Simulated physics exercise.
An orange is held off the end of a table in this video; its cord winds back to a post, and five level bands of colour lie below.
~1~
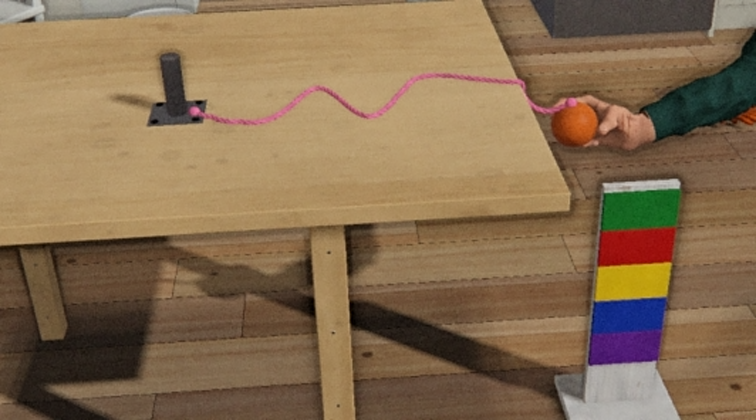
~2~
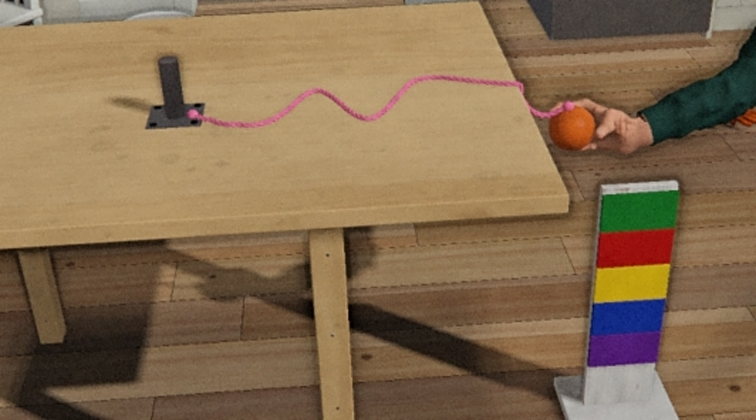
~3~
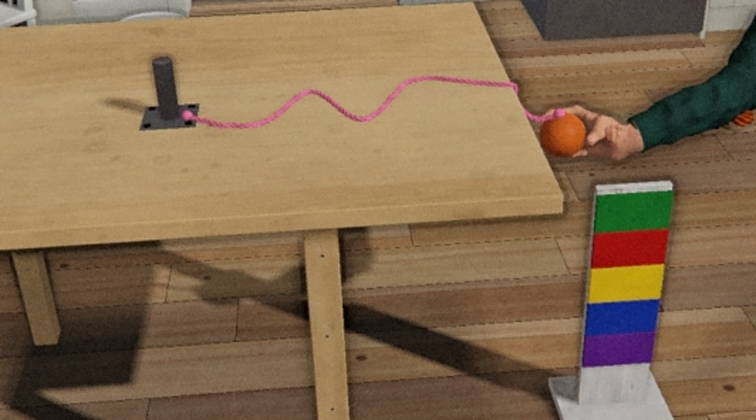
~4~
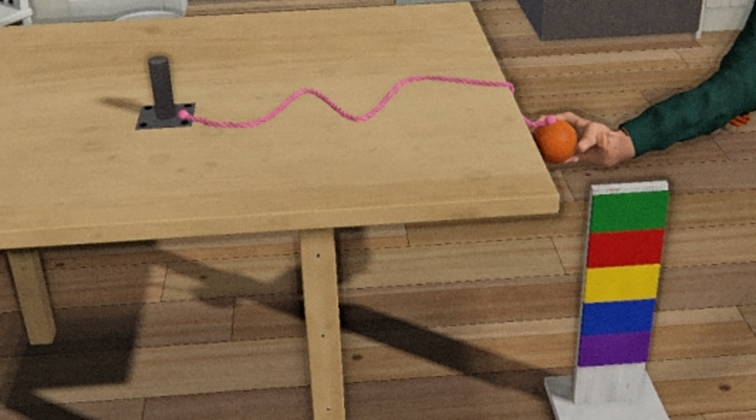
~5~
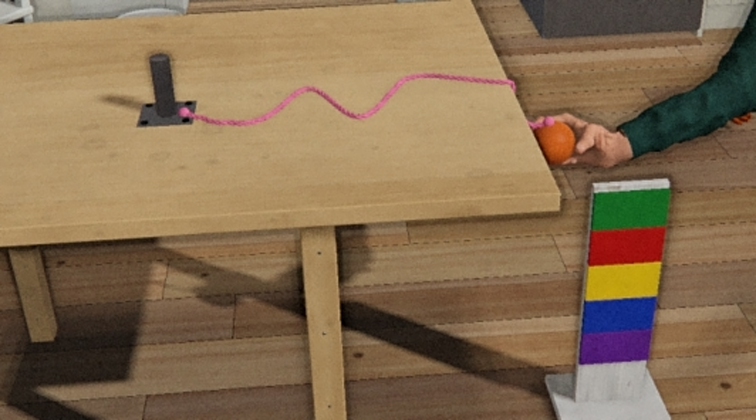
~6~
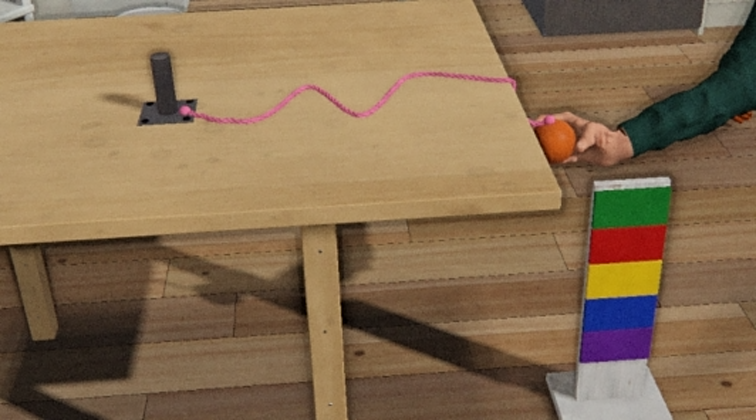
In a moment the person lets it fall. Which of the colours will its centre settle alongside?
It settles alongside yellow.
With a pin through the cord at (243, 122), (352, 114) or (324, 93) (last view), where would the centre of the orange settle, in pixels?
Readings in order - (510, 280), (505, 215), (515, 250).
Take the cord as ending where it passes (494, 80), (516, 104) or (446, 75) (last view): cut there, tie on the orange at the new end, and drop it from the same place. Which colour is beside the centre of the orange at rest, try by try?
First try: Green; second try: Red; third try: Higher than all five.
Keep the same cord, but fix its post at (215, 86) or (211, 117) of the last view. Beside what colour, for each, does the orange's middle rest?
First try: Blue; second try: Blue.
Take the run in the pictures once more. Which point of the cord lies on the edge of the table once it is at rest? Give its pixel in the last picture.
You'll find it somewhere near (394, 89).
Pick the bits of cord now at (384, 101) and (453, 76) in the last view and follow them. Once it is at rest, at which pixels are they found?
The first moves to (488, 86), the second to (510, 164).
Soon after, orange near (538, 282); level with yellow.
Then, orange near (476, 290); level with yellow.
Further on, orange near (515, 289); level with yellow.
At rest, orange near (507, 290); level with yellow. At yellow.
